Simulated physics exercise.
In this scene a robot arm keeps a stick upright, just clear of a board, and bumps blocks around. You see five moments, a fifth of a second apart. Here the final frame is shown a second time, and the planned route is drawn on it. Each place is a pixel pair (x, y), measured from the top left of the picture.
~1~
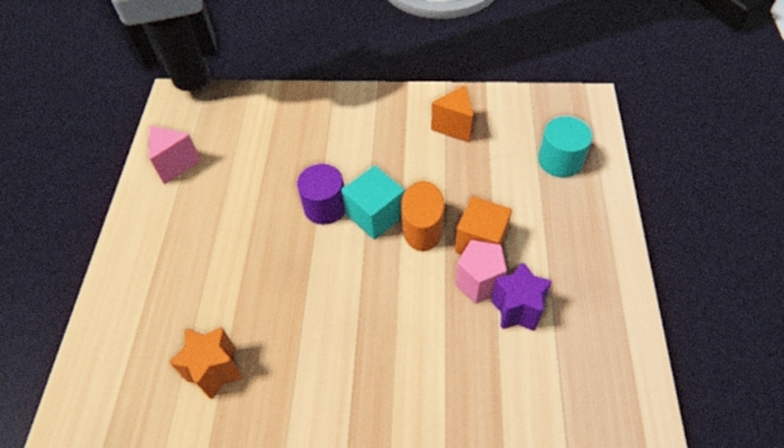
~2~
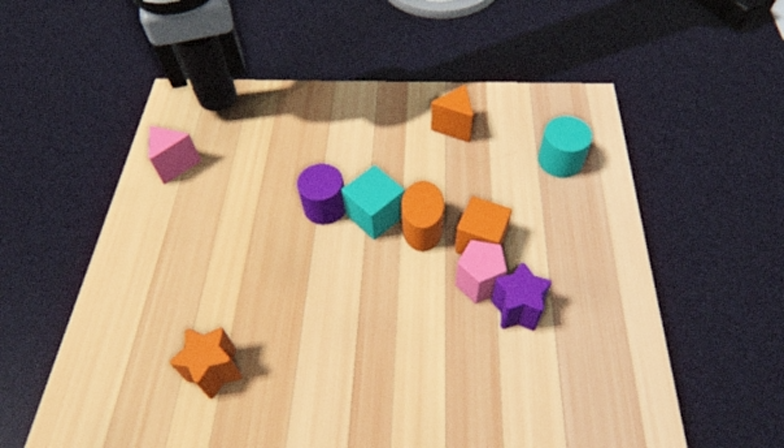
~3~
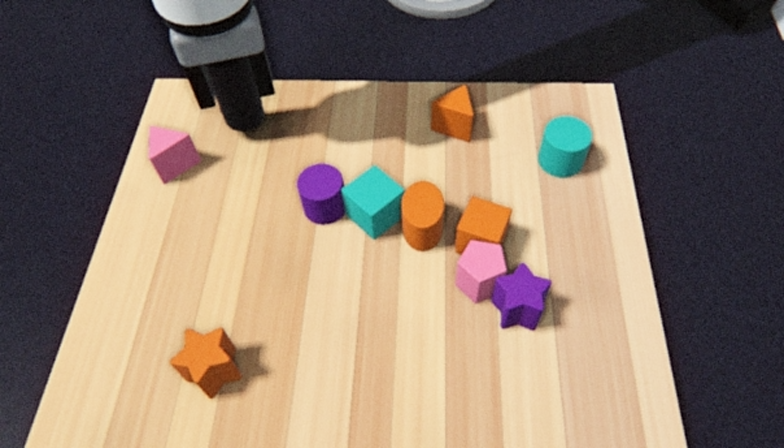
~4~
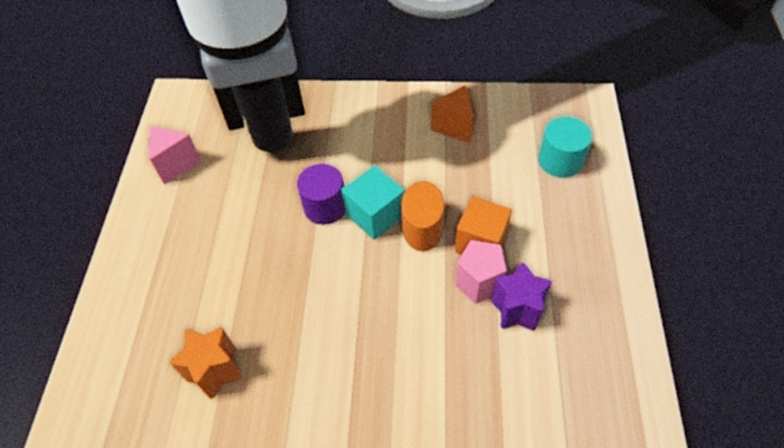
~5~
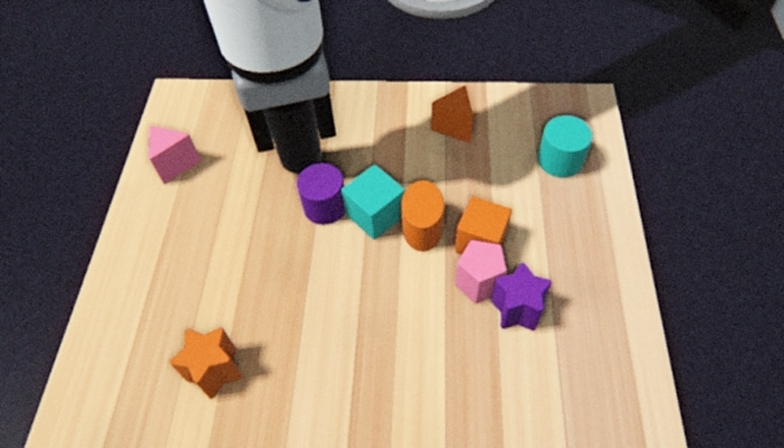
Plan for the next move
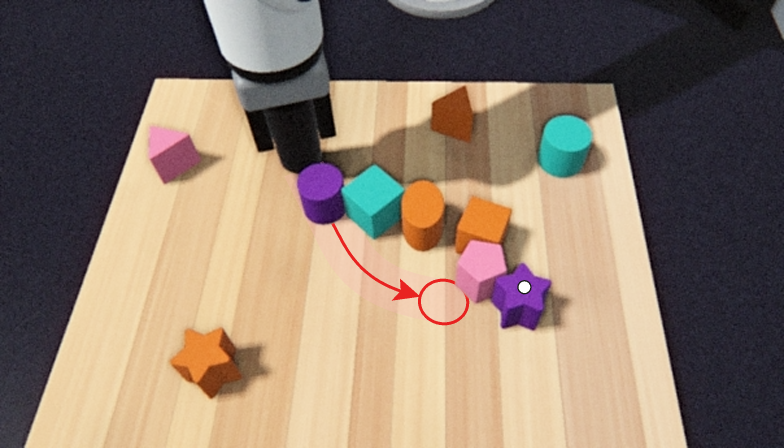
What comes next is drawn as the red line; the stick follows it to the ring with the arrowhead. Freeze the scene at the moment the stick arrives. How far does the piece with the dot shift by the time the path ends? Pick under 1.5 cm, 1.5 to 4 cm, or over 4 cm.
It is going to finish within 1.5 cm of where it is now.
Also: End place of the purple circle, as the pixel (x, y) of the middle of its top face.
Put as a pixel place, it's (362, 305).
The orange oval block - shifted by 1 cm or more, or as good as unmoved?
It is moved from its place.
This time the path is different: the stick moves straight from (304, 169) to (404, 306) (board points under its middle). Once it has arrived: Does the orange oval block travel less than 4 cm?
Yes.
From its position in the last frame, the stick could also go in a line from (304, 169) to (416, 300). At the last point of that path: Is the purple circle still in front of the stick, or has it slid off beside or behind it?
Once the path is finished, the purple circle lies beside or behind the stick.
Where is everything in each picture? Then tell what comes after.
The first picture shows tip of the stick at (192, 79), middles of tops, purple circle at (320, 181), turquoise square piece at (373, 189), orange oval block at (423, 203), purple star at (524, 287).
The second picture shows stick at (218, 98), nothing pushed.
The third picture shows stick at (245, 118), nothing pushed.
The fourth picture shows stick at (273, 138), nothing pushed.
The fifth picture shows stick at (301, 158), purple circle at (320, 181), turquoise square piece at (373, 189), orange oval block at (423, 203), purple star at (524, 287).
The line goes from (304, 169) by way of (331, 221) and (370, 275) to (444, 302); the dot is on the purple star.
The first path, step by step. One third of the way, stick at (330, 212); purple circle at (337, 235); turquoise square piece at (379, 205), turned 65° anticlockwise.
Two thirds of the way, stick at (371, 267); purple circle at (358, 298); turquoise square piece at (394, 214), turned 85° anticlockwise; orange oval block at (440, 198).
At the end, stick at (444, 293); purple circle at (362, 305); turquoise square piece at (396, 215), turned 95° anticlockwise; orange oval block at (441, 196), turned 10° anticlockwise; purple star unmoved.
